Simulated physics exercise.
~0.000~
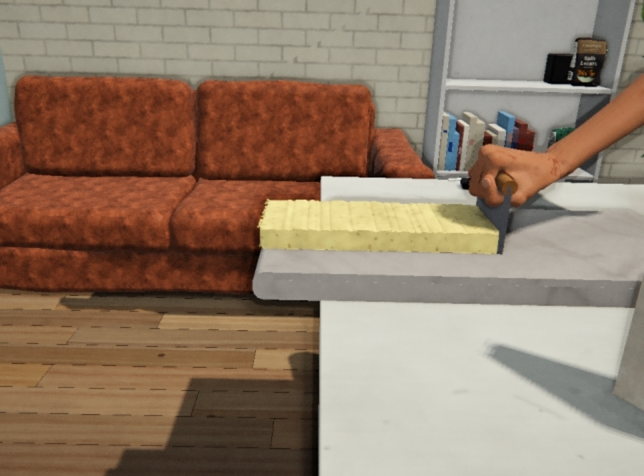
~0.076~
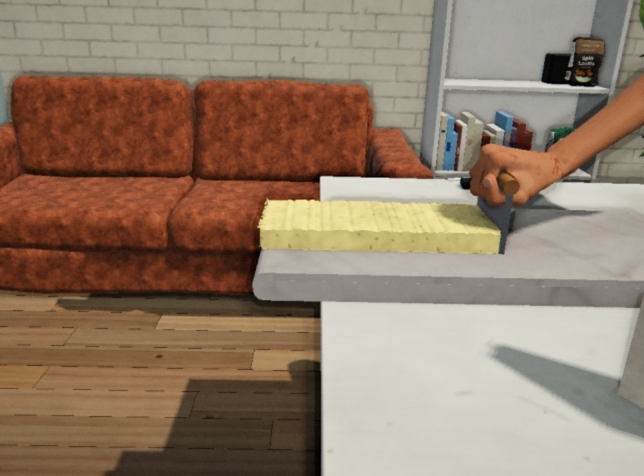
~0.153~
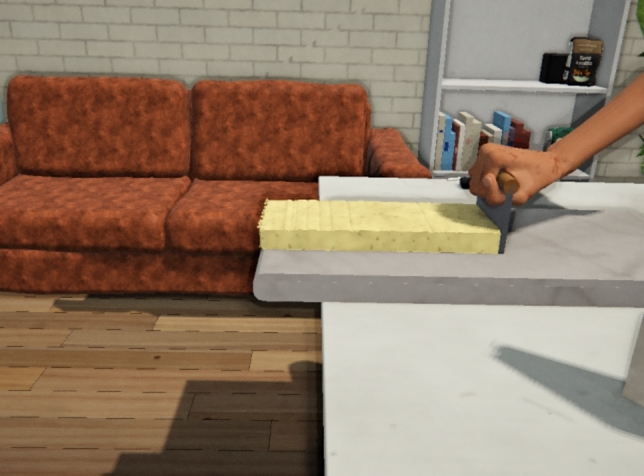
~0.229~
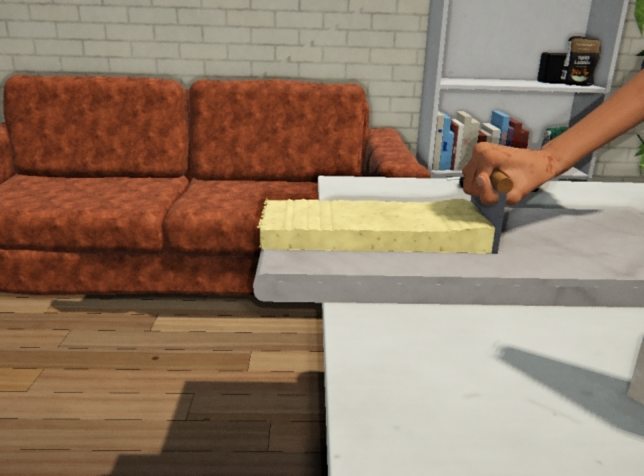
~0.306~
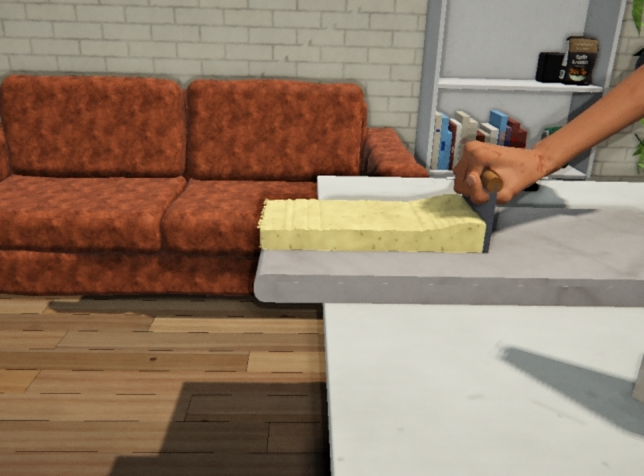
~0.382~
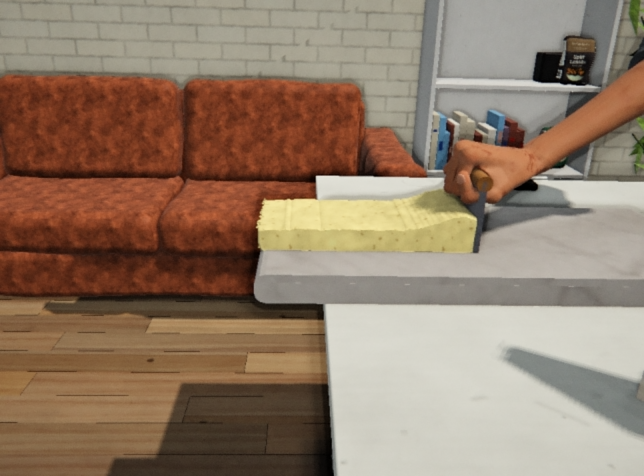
The clip shows a hand gripping a scraper against the right end of a pale yellow block on a grey board, at first barely moving, then pushing slightly left as the block's right end shortens and its top bulges.
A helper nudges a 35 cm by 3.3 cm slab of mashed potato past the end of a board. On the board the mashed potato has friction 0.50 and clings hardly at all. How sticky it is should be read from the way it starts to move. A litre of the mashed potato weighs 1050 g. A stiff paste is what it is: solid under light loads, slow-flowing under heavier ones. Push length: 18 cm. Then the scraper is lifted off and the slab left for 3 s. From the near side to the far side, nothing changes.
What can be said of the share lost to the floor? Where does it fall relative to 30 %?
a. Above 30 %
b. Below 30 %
Below 30 % (b).
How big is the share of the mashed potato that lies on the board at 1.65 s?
The share sits close to 75 %.
After 0.76 s, 93 % lies on the board and 0 % has fallen.
After 1.21 s, 76 % lies on the board and 14 % has fallen.
After 1.65 s, 76 % lies on the board and 22 % has fallen.
After 2.10 s, 76 % lies on the board and 22 % has fallen.
After 4.10 s, 76 % lies on the board and 22 % has fallen.
